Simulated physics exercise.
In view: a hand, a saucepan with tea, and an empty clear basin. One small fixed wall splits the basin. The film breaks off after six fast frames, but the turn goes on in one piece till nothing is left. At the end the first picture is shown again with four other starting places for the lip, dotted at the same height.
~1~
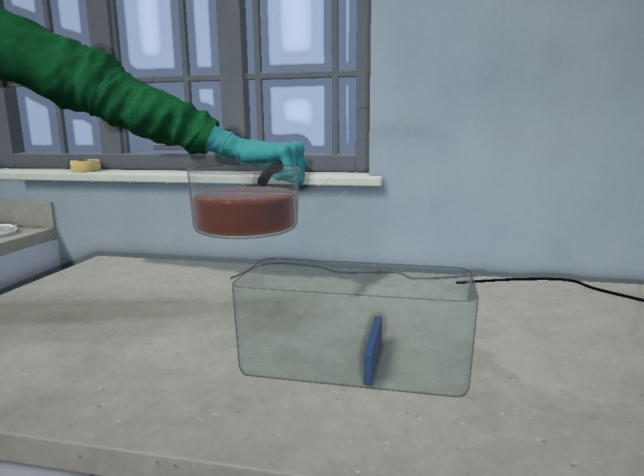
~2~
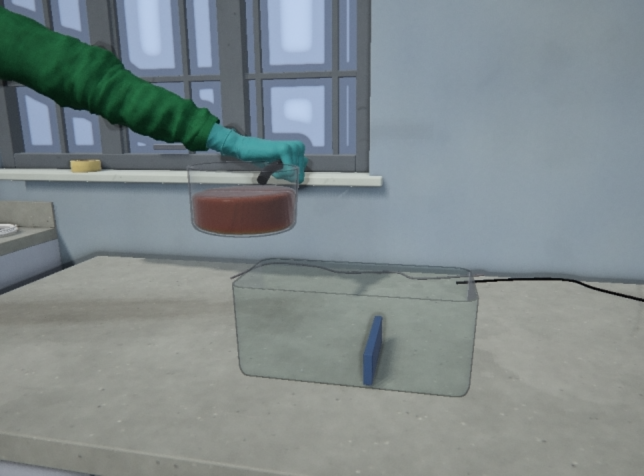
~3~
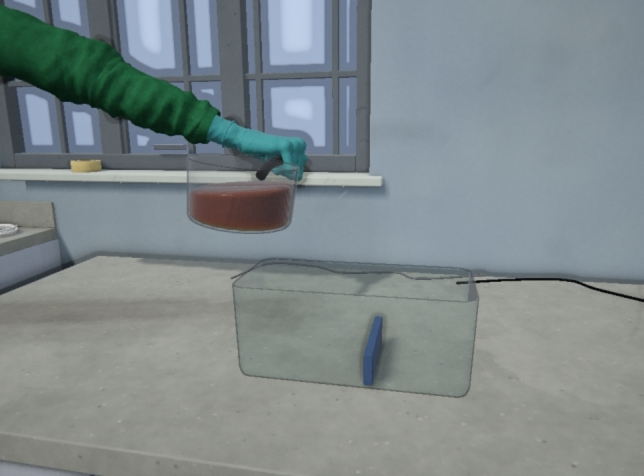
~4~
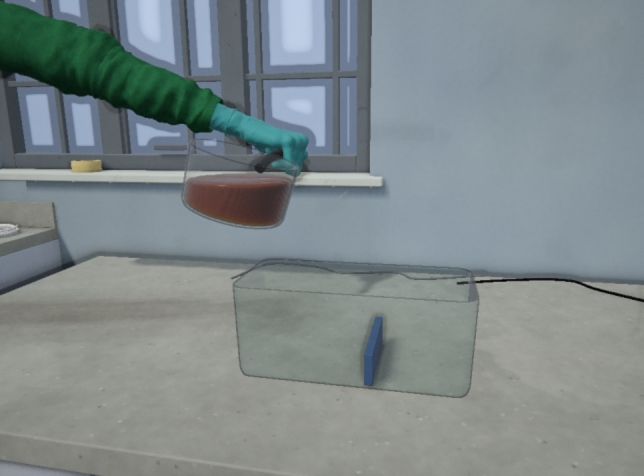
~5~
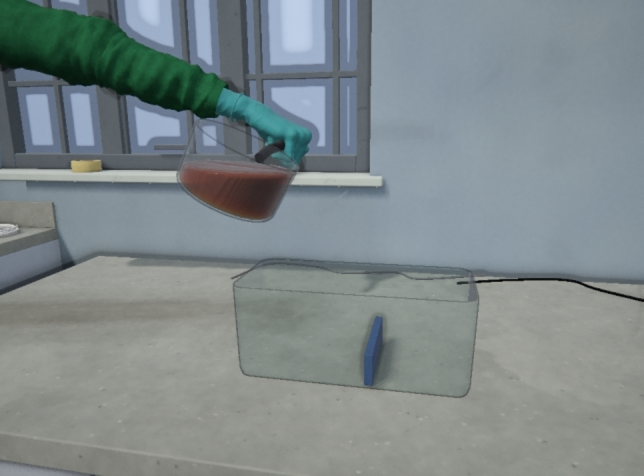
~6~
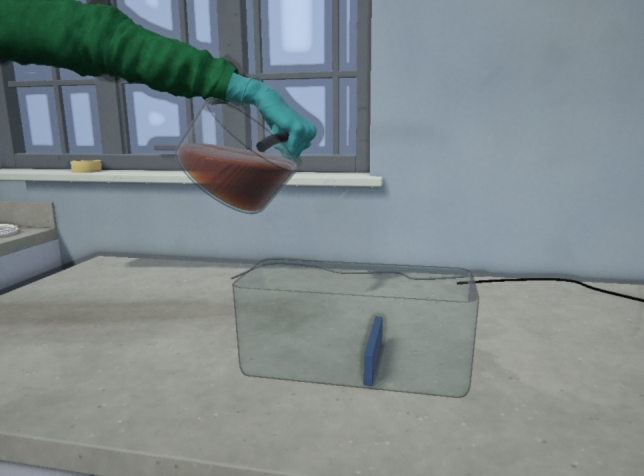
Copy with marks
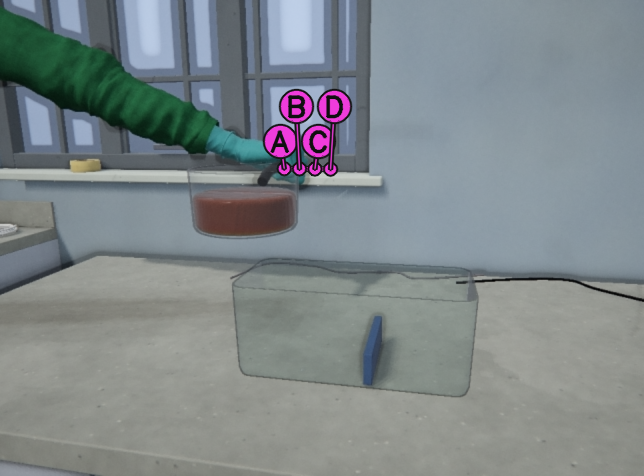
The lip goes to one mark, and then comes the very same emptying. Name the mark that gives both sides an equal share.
It is A.
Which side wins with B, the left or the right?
The right side.
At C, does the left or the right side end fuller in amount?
More ends on the right.
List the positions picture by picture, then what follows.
Upright, lip at (294, 168); basin from (240, 371) to (469, 394); top of the wall at (374, 333); nothing has left yet.
Upright, lip at (295, 168); nothing has left yet.
Tipped about 7°, lip at (295, 169); nothing has left yet.
Tipped about 16°, lip at (295, 169); nothing has left yet.
Tipped about 27°, lip at (295, 169); nothing has left yet.
Tipped about 40°, lip at (295, 169); nothing has left yet.
On the marked copy, A at (284, 168); B at (299, 168); C at (314, 169); D at (330, 169).
With A, about 50 % ends left of the wall and 48 % right of it.
With B, about 28 % ends left of the wall and 70 % right of it.
With C, about 18 % ends left of the wall and 78 % right of it; 4 % is lost outside.
With D, about 17 % ends left of the wall and 79 % right of it; 4 % is lost outside.
